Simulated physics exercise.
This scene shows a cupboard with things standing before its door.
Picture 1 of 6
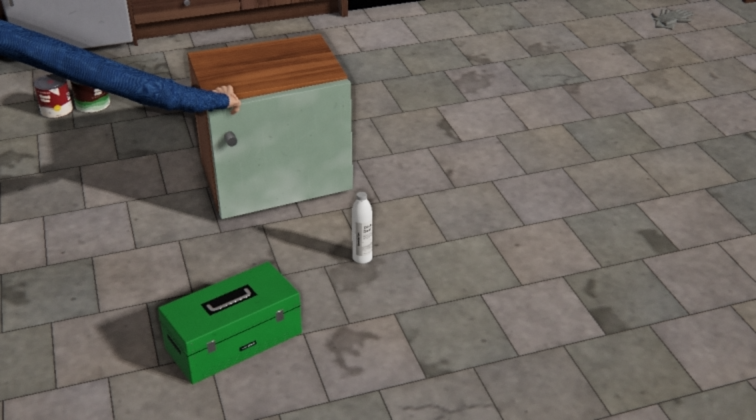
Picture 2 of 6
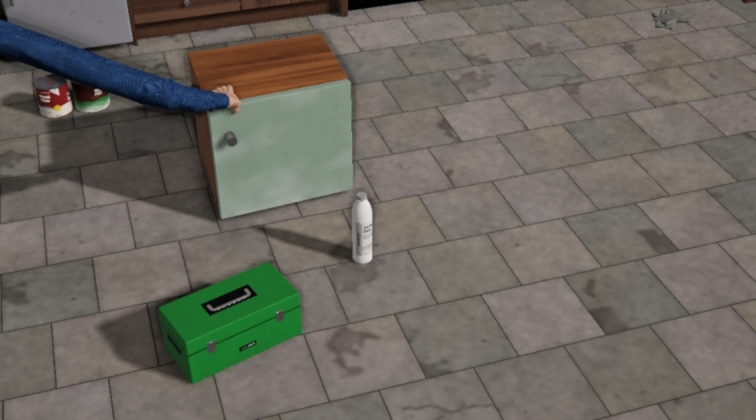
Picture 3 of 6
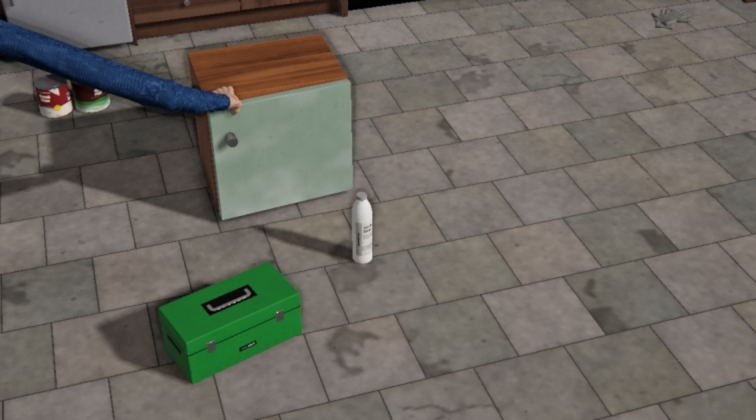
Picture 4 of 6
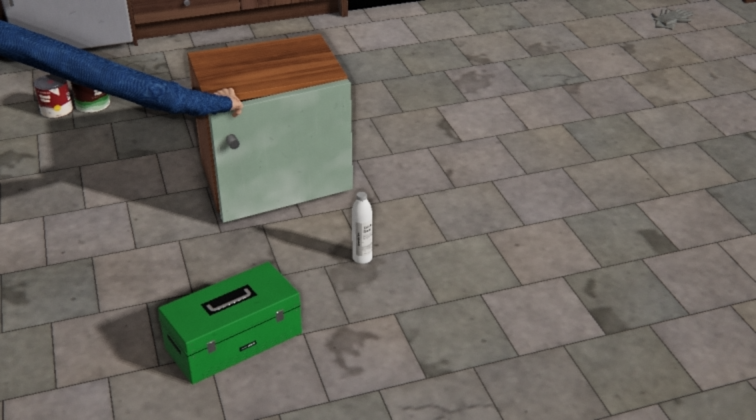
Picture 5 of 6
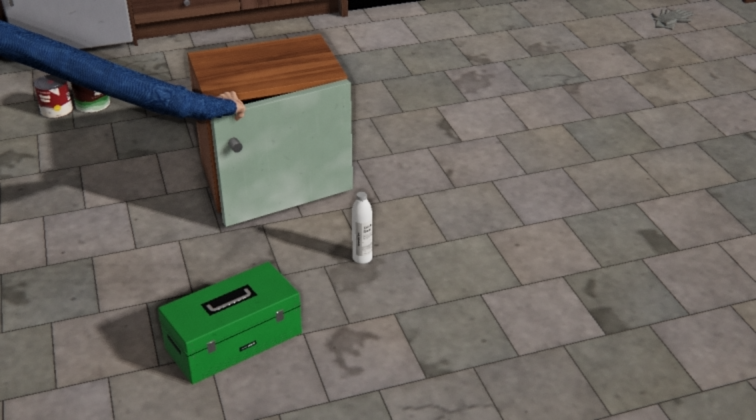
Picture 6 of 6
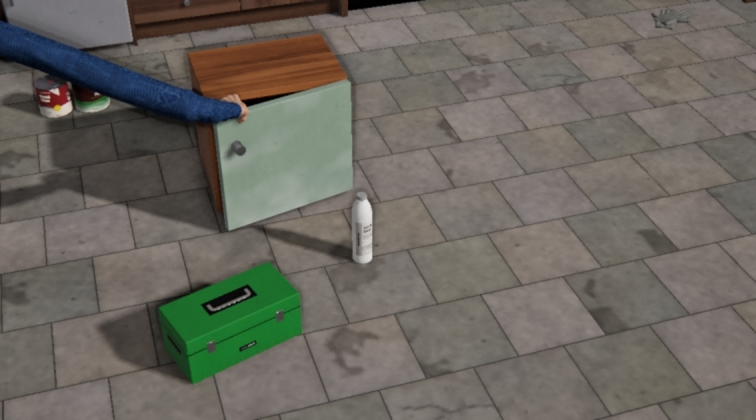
A pale green cupboard door, gripped at its upper left corner by a hand in a blue sleeve, barely shifts at first, then swings slightly outward on its right side. The wooden-topped cupboard stands on a grey stone-tiled floor, seen from above by a still camera. A white bottle and a green toolbox stay motionless in front, while two cans sit behind at left.
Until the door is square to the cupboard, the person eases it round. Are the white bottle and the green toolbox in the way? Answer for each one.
Outcome: The white bottle is pushed along; the green toolbox remains where it is.
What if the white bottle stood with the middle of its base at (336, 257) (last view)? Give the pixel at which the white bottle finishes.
About (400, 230).
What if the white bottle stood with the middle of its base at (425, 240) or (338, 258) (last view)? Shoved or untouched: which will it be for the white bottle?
Taking the two places in order, it is spared and then gets displaced.
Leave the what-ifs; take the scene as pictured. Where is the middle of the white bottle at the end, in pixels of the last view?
Once it all settles, the centre sits at about (395, 224).
Then, 2.08 s on from there, door 78° open; white bottle displaced a little near (373, 226); green toolbox at rest near (232, 321).
In the end, the white bottle gets knocked, near (395, 223); the green toolbox escapes contact, near (232, 321).
